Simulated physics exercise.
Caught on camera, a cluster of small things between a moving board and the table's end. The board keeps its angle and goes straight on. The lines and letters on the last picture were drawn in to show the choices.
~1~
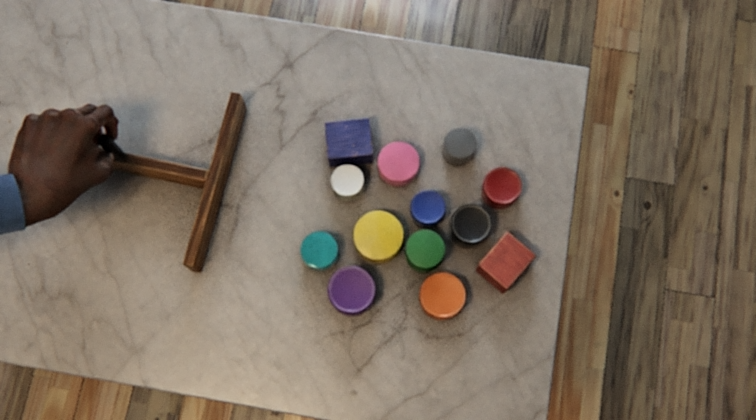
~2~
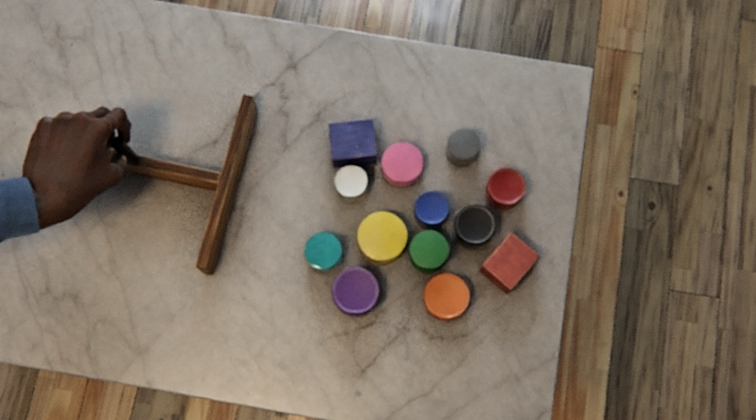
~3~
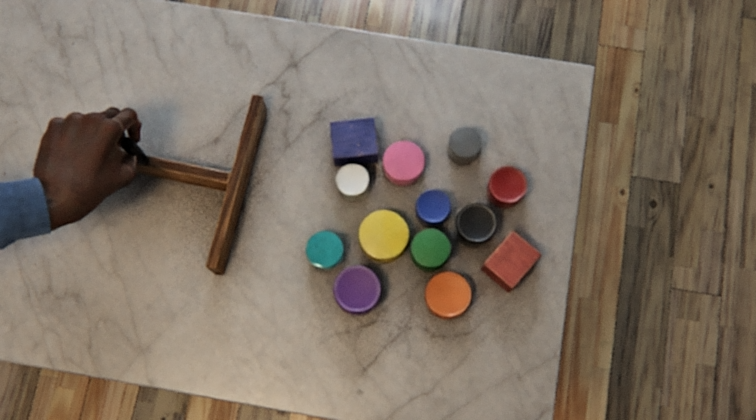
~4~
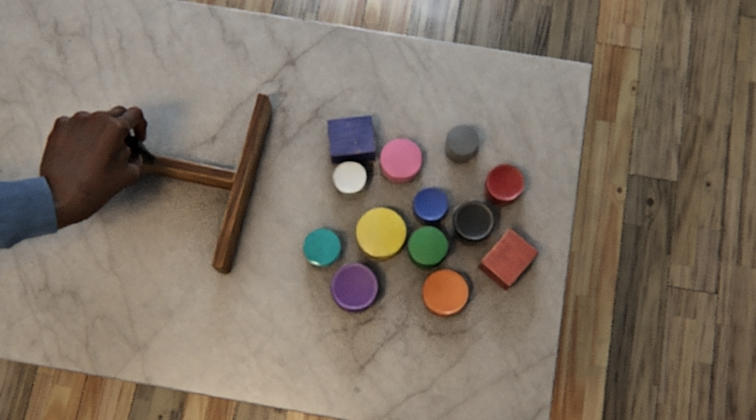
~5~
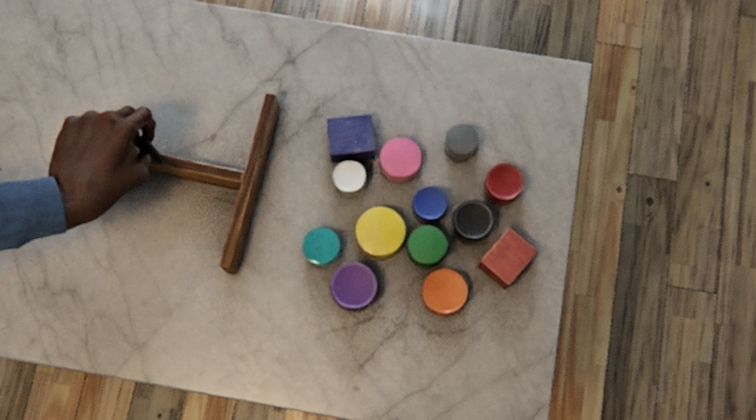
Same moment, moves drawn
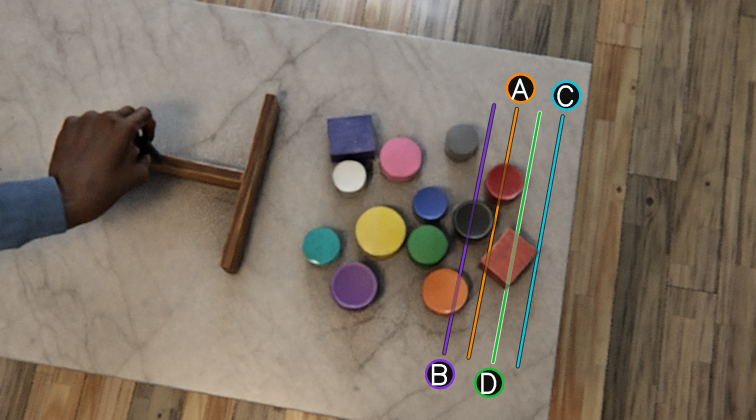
On a marble tabletop, a hand slides a wooden board slightly right toward colourful tubs and blocks.
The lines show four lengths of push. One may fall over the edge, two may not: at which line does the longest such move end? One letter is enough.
Stop at B.
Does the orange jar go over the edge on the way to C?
By then, no.
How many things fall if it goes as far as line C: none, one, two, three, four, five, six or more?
Six or more.
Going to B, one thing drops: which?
It is the red tub.
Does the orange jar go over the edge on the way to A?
No.
On the marked copy, A at (494, 229); B at (470, 225); C at (541, 237); D at (517, 233).
With B. Early on, board (327, 191); blue block (370, 145); pink pot (410, 162).
Further on, board (407, 205); red tub (524, 191); red block (513, 264).
At the end, board (468, 215); red tub over the edge; red block (553, 296); one fallen.
As for the rest, A drops two; C drops six; D drops five.
